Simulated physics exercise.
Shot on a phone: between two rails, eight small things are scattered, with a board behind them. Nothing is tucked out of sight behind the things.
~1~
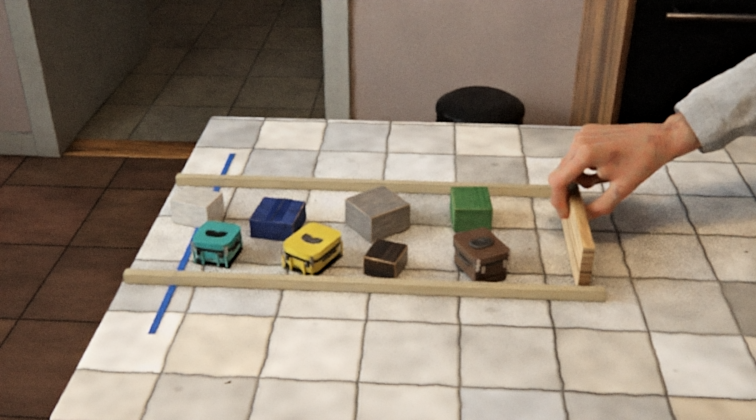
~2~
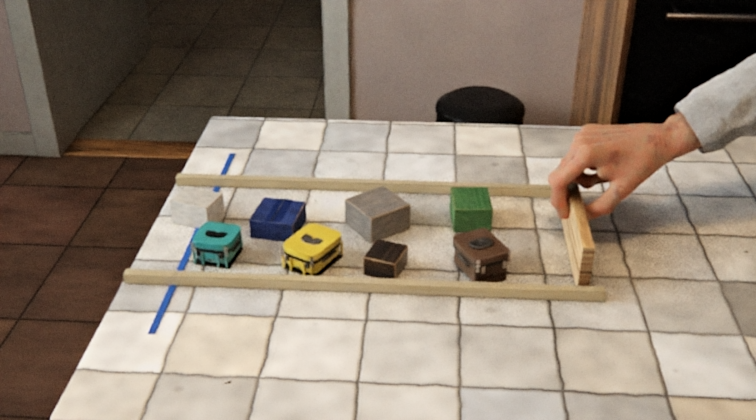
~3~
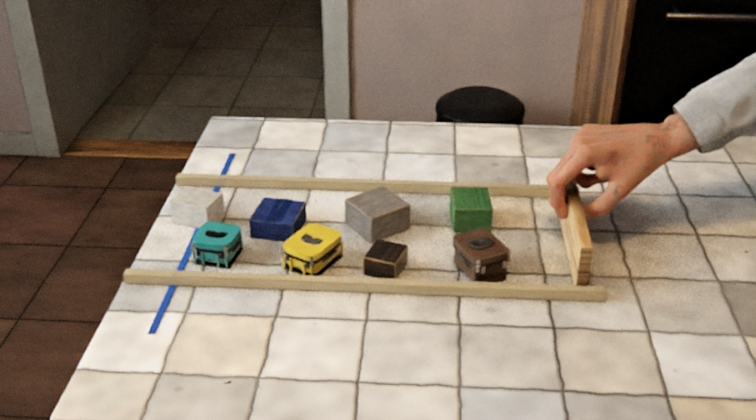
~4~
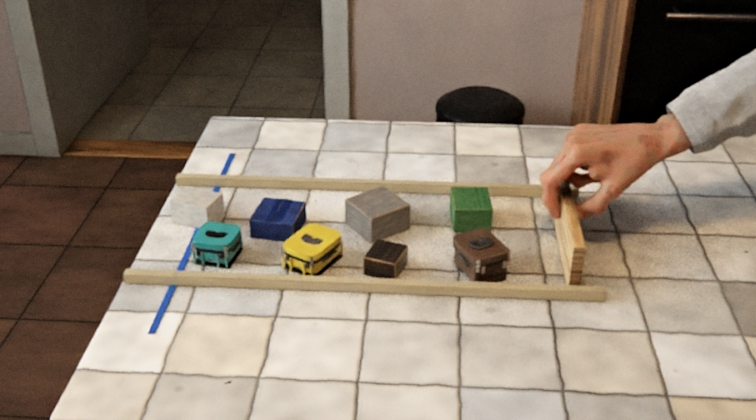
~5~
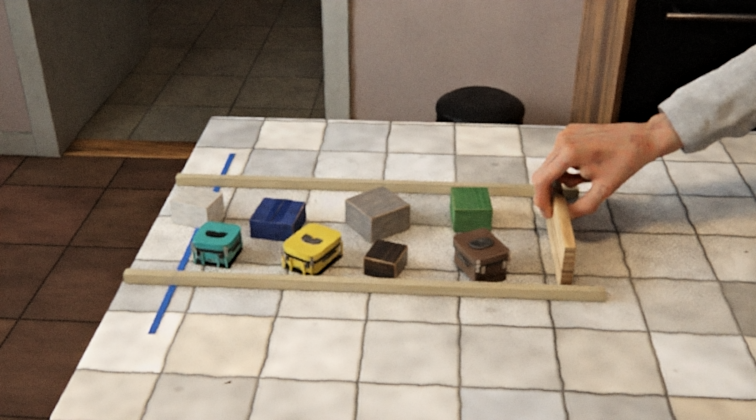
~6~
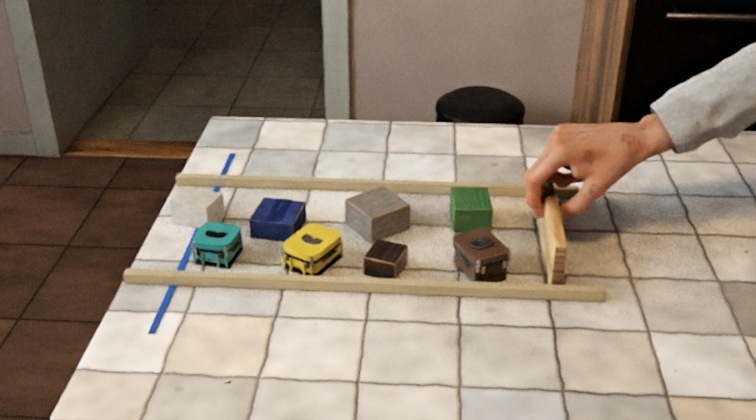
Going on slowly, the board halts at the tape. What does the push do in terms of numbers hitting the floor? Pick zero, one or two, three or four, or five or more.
It sends five or more to the floor.
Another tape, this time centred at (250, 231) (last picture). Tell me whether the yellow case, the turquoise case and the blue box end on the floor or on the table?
In that case the yellow case does not drop, the turquoise case tips off, the blue box tips off.
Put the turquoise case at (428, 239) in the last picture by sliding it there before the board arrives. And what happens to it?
Result: It remains there.
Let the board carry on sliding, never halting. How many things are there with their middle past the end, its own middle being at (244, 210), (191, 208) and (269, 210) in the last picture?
That makes 3, 6, 2.
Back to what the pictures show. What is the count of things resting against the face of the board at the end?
2.
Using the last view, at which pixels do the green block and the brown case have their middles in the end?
The one named first is at (188, 199), the next at (167, 242).
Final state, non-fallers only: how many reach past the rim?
Answer: 0.
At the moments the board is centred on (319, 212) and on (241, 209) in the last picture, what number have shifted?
That makes 8 at the first spot and 8 at the second.
A little later, none off yet; white block at rest near (198, 208); turquoise case at rest near (218, 245); blue box moving near (273, 220).
When it is over, the number that fall off is five or more; down, black block, grey block, yellow case, blue box, turquoise case and white block.
